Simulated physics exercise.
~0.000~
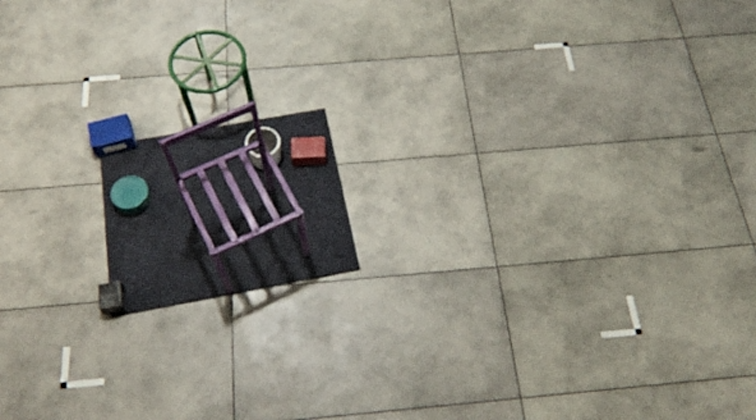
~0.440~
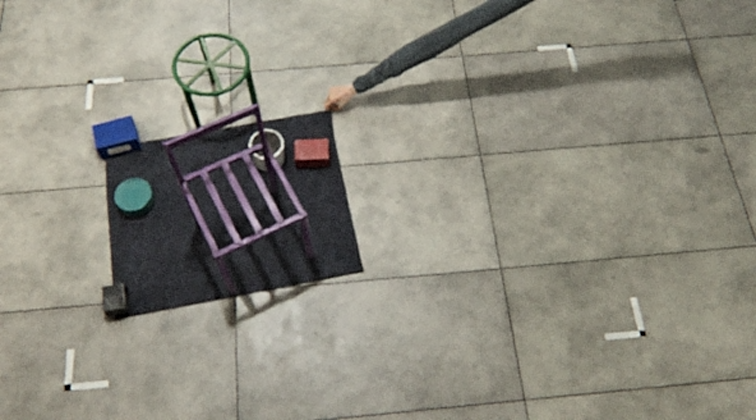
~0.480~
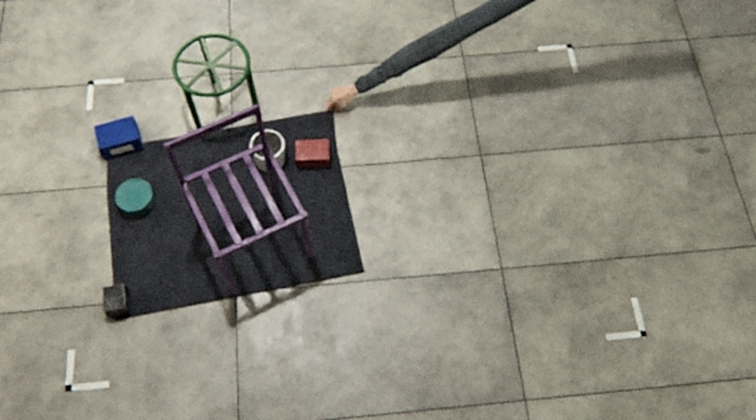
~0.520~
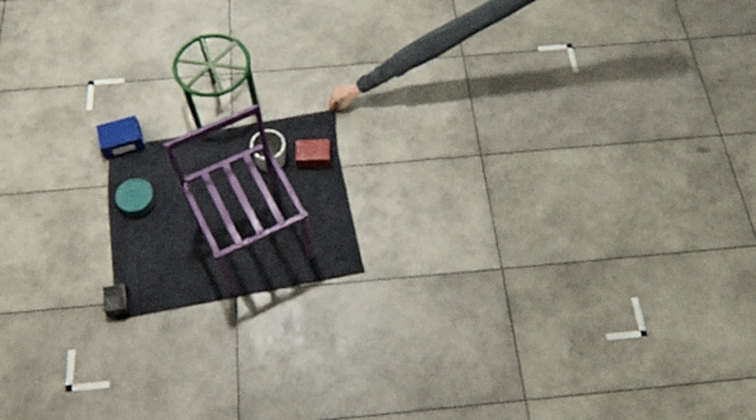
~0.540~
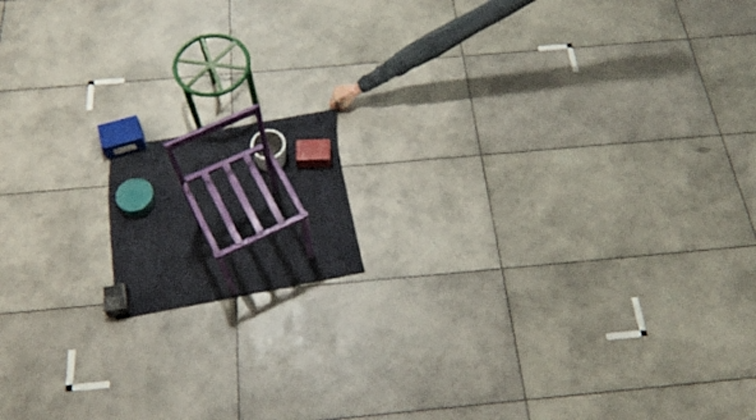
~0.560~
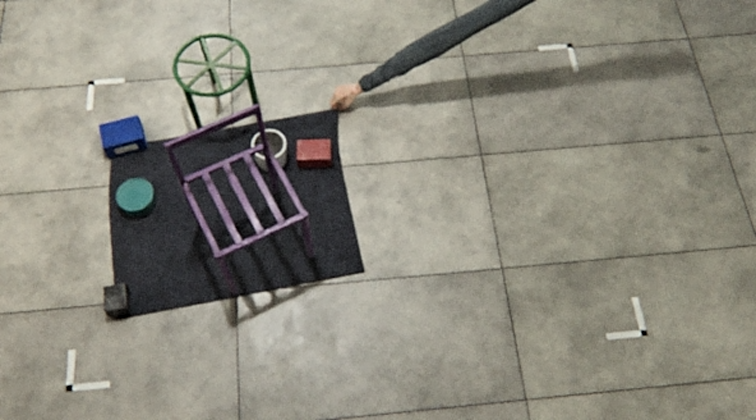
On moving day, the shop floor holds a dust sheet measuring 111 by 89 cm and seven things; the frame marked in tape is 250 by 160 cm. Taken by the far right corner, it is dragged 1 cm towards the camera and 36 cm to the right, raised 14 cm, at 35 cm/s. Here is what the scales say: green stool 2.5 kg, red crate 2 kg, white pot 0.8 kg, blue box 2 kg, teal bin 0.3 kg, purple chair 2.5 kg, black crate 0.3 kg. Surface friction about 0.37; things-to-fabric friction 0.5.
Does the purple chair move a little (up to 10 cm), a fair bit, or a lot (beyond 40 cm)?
A fair bit.
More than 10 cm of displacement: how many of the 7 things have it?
The total comes out at 6.
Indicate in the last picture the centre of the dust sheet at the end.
Close to (284, 173) in pixels.
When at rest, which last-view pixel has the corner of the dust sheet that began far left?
That corner settles near pixel (186, 138) in the last view.
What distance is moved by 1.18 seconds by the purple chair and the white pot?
The purple chair has shifted 10 cm and the white pot 20 cm.
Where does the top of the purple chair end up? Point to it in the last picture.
Check near (296, 162) - that's where it comes to rest.
By 0.9 s, middle of the dust sheet at (240, 199); purple chair 5 cm off its start, blue box 14 cm off its start, teal bin 11 cm off its start.
By 1.2 s, middle of the dust sheet at (253, 189); purple chair 12 cm off its start, blue box 23 cm off its start, teal bin 22 cm off its start.
By 1.5 s, middle of the dust sheet at (274, 177); purple chair 22 cm off its start at (284, 166), teal bin 35 cm off its start at (198, 154), white pot 30 cm off its start at (326, 121).
By 1.8 s, middle of the dust sheet at (284, 173); purple chair 27 cm off its start, teal bin 40 cm off its start, black crate 36 cm off its start.
By 2.4 s, middle of the dust sheet at (284, 173); purple chair 27 cm off its start at (296, 162), teal bin 40 cm off its start at (209, 150), black crate 36 cm off its start at (163, 232), white pot 36 cm off its start at (337, 117).
